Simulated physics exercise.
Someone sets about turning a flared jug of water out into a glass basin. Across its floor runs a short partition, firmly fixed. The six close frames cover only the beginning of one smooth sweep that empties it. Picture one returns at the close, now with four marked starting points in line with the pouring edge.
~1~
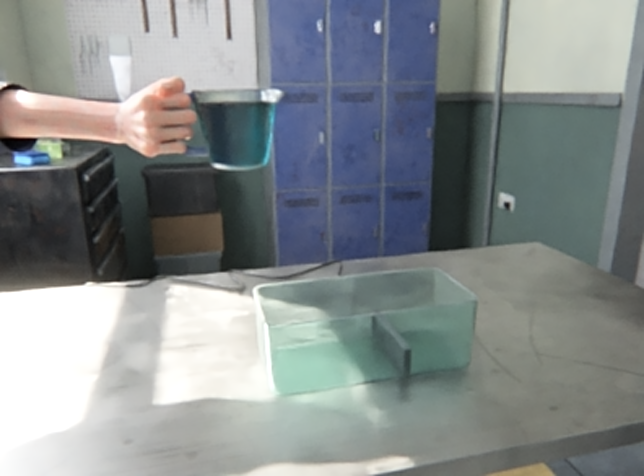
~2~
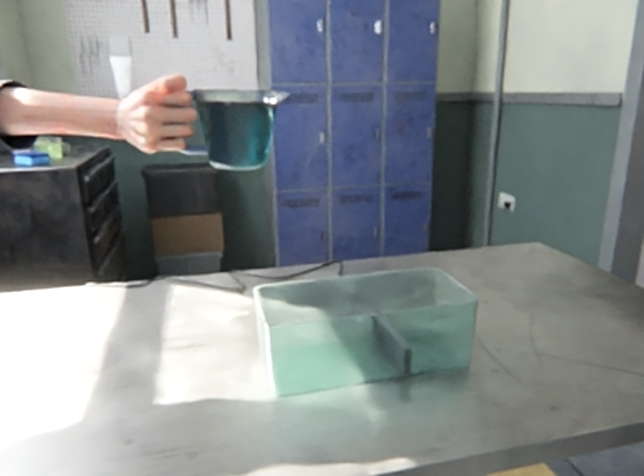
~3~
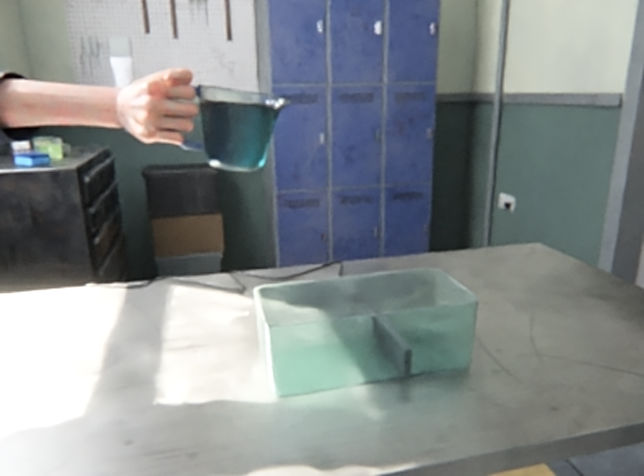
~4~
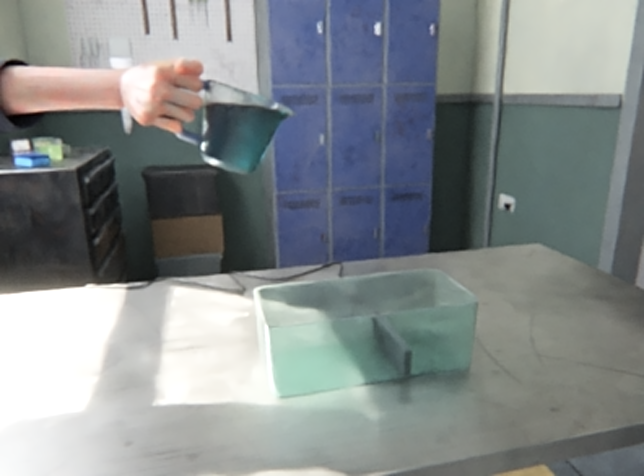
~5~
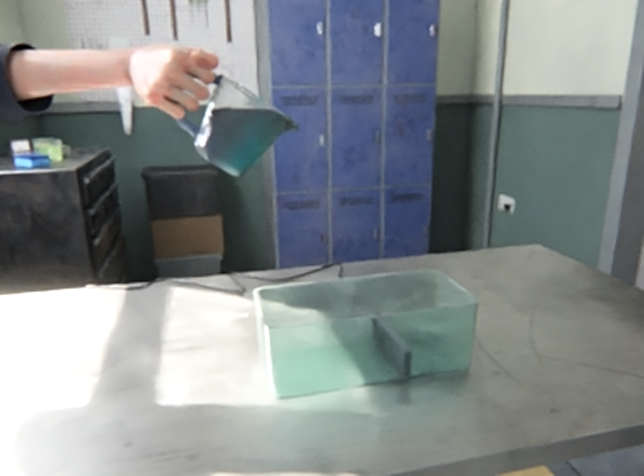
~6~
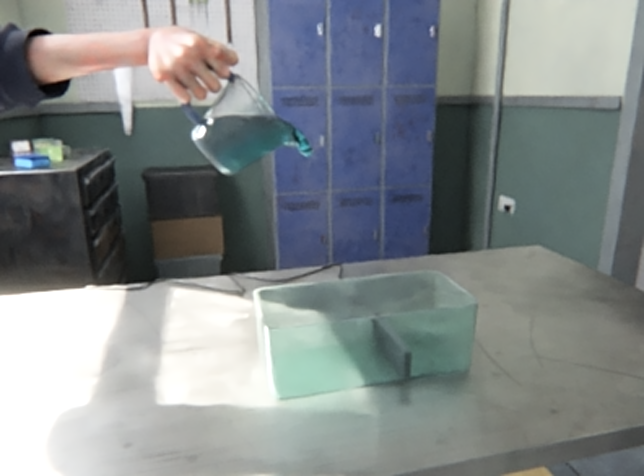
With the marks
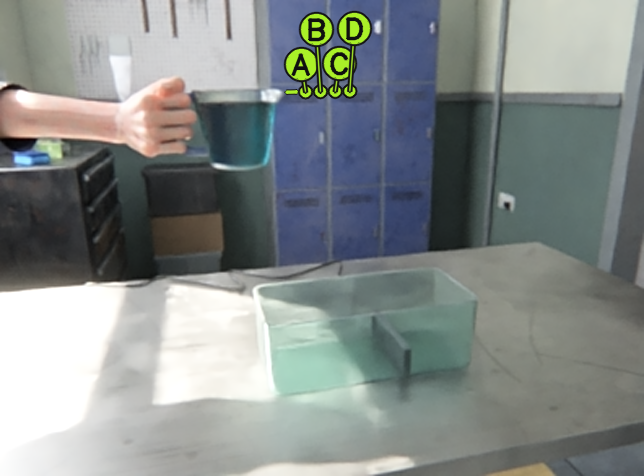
At first, a hand at the left holds a flared jug of blue-green water upright, above and behind a glass basin with a short partition, on a table. The hand then tilts the jug to the right, slowly and then more steeply, until water slips over its lip in a small curling stream.
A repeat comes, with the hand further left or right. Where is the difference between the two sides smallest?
Spot D does it best.
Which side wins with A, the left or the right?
More ends on the left.
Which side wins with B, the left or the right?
More ends on the left.
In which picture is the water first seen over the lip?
Picture 5.
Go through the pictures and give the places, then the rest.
Upright, lip at (287, 92); basin from (269, 395) to (468, 364); top of the wall at (390, 327); nothing has left yet.
Tipped about 2°, lip at (288, 94); nothing has left yet.
Tipped about 9°, lip at (292, 102); nothing has left yet.
Tipped about 21°, lip at (296, 114); nothing has left yet.
Tipped about 35°, lip at (298, 129); water is over the lip, down to (298, 129).
Tipped about 50°, lip at (296, 147); water is over the lip, down to (308, 152).
On the marked copy, A at (305, 91); B at (320, 91); C at (335, 91); D at (349, 91).
With A, about 82 % ends left of the wall and 8 % right of it; 10 % is lost outside.
With B, about 82 % ends left of the wall and 6 % right of it; 12 % is lost outside.
With C, about 71 % ends left of the wall and 20 % right of it; 9 % is lost outside.
With D, about 50 % ends left of the wall and 44 % right of it; 7 % is lost outside.
